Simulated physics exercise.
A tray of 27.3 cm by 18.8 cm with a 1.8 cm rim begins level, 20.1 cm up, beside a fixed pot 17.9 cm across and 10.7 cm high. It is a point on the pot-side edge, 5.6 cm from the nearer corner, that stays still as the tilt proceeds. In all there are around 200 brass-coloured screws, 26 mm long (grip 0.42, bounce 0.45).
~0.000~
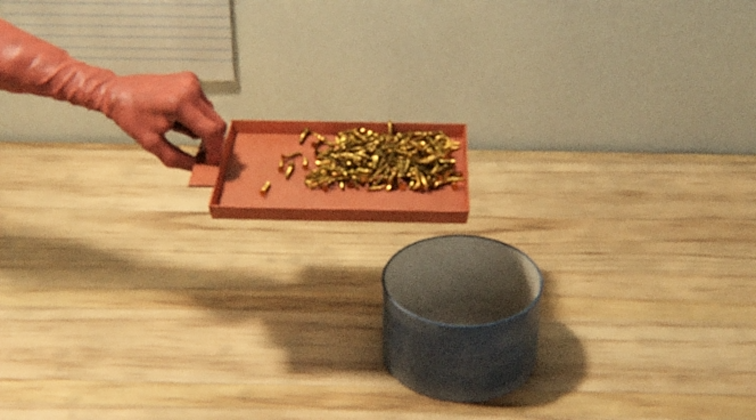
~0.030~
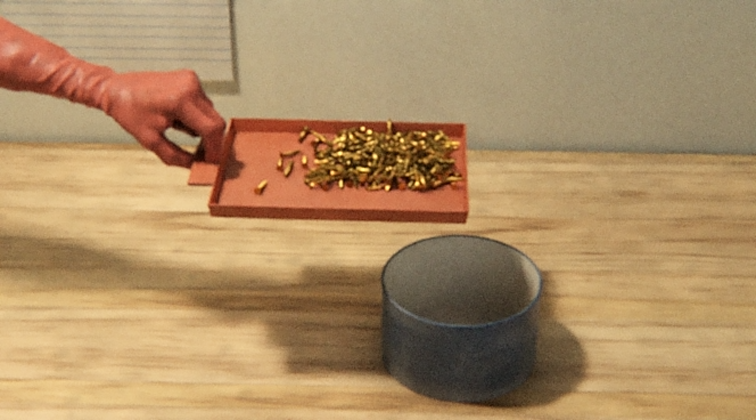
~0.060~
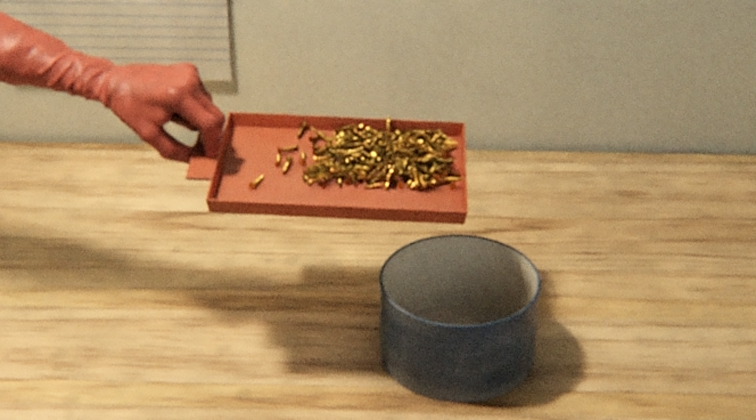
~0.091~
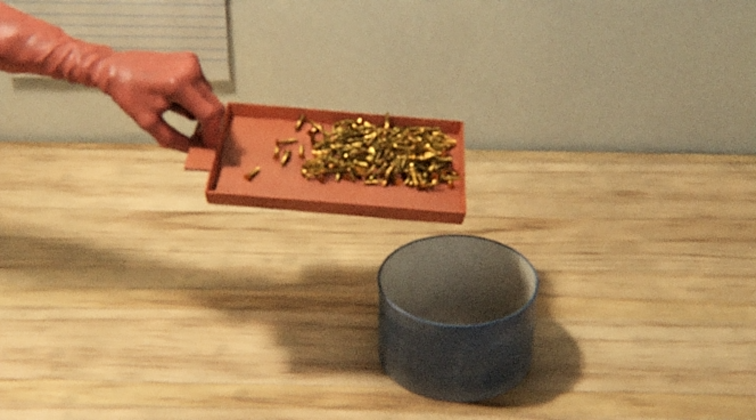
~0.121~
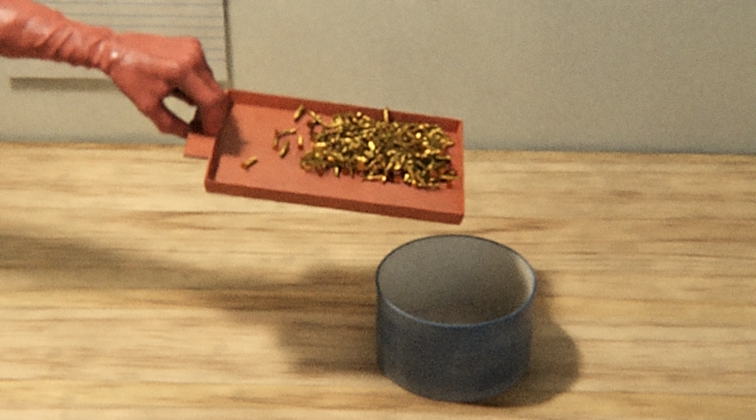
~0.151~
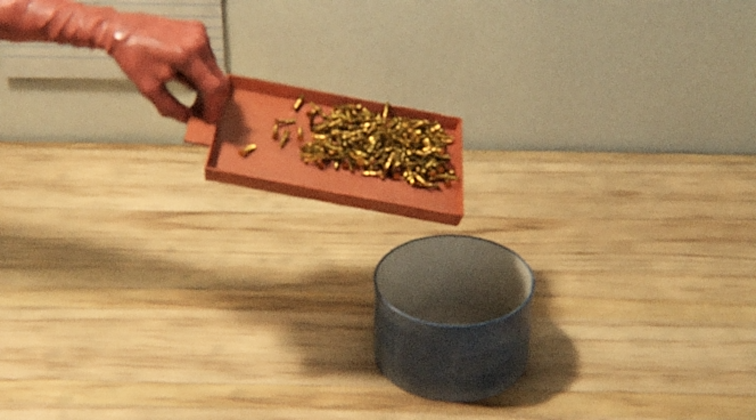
A red-gloved hand gradually tilts a red tray of brass-coloured pieces down to the right.
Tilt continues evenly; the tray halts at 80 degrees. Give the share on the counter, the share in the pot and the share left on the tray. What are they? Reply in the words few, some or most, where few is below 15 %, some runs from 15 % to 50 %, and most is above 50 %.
Shares - counter: Some; pot: Most; left on the tray: Few.
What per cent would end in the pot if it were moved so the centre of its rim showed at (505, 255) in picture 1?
About 65 per cent.
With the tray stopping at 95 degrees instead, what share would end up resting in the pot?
Roughly 70 %.
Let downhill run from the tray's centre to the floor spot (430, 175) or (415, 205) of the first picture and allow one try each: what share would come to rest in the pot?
Roughly 20 per cent on the first try and 85 per cent on the second.
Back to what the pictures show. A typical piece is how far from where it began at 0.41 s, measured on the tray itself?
By then it sits near 2 cm from where it began.
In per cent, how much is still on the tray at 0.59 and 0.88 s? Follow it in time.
Sequence: 85; 10.
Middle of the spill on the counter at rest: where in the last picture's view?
Look close to (579, 347) in the last picture.
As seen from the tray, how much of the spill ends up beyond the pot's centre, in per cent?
About 100 per cent.
After 0.41 s, tilt 46 degrees; the tray holds 100 %, the pot 0 %.
After 0.59 s, tilt 70 degrees; the tray holds 85 %, the pot 0 %.
Then, at 0.88 s, tilt 80 degrees; the tray holds 10 %, the pot 50 %.
At rest (1.8 s), counter 30 %, pot 65 %, tray 5 %.
